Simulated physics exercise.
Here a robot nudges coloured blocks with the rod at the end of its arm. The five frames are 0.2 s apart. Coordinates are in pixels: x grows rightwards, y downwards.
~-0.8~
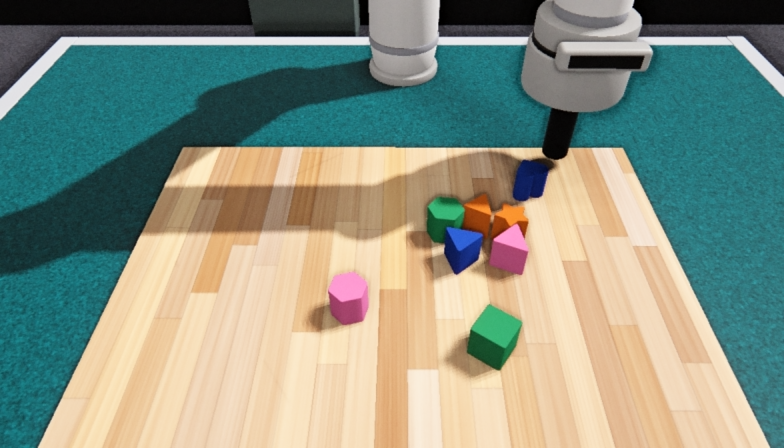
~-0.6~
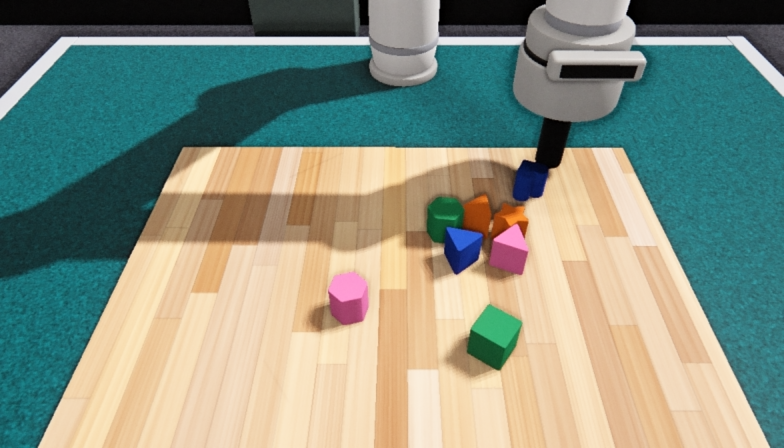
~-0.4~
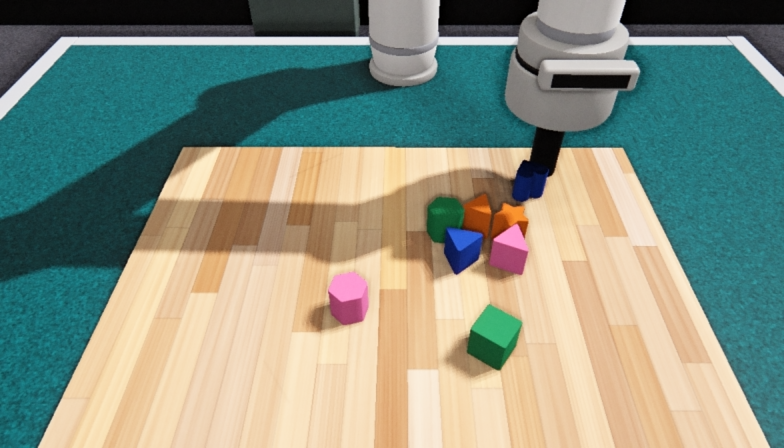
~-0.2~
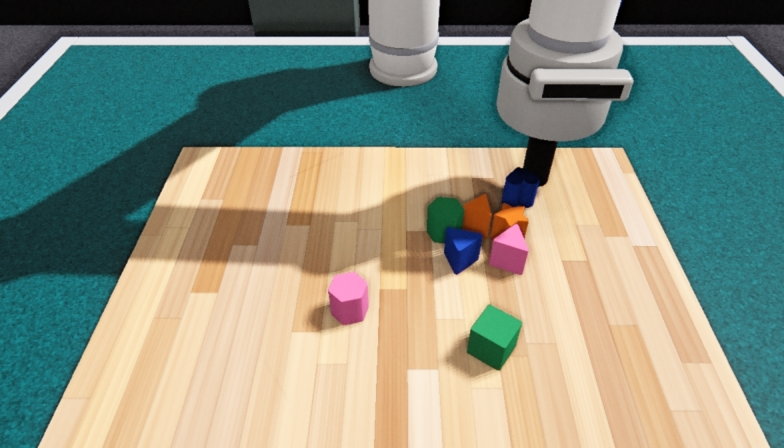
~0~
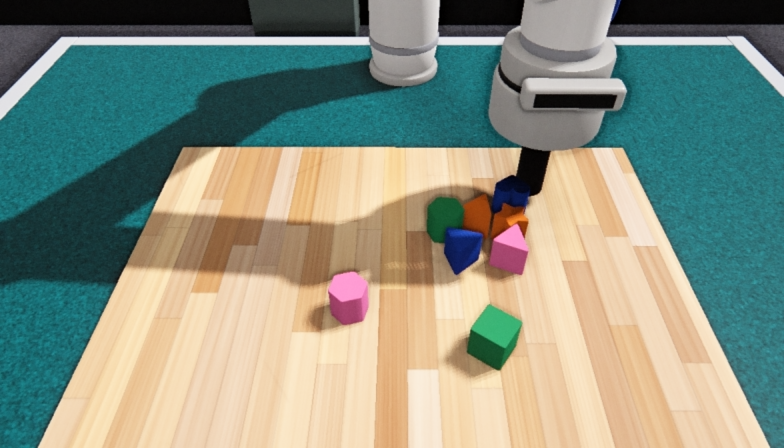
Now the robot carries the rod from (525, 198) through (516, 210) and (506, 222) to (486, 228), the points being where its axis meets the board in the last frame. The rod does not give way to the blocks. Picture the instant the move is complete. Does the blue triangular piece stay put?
Yes, it checks out.
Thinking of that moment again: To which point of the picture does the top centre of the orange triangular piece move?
That would be at about pixel (452, 218).
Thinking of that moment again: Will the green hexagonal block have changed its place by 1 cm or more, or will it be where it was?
It's moved.
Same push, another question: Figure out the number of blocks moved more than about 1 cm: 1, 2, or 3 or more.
That's three or more.
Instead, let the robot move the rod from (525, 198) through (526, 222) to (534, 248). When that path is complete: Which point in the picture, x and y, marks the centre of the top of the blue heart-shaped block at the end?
By then it is at (502, 194).
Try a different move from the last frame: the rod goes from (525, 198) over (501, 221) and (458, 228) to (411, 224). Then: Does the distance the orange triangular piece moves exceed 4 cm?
Yes, that is what happens.
The first path, step by step. Halfway along, rod (513, 208); green hexagonal block (444, 210), turned 15° clockwise; orange triangular piece (473, 206), turned 40° anticlockwise; orange star block (506, 216), turned 35° anticlockwise; blue heart-shaped block (490, 197), turned 35° clockwise.
At the end, rod (487, 219); green hexagonal block (423, 215), turned 55° clockwise; blue triangular piece not moved; orange triangular piece (452, 218), turned 55° anticlockwise; orange star block (496, 222), turned 95° anticlockwise; blue heart-shaped block (461, 205), turned 25° clockwise.
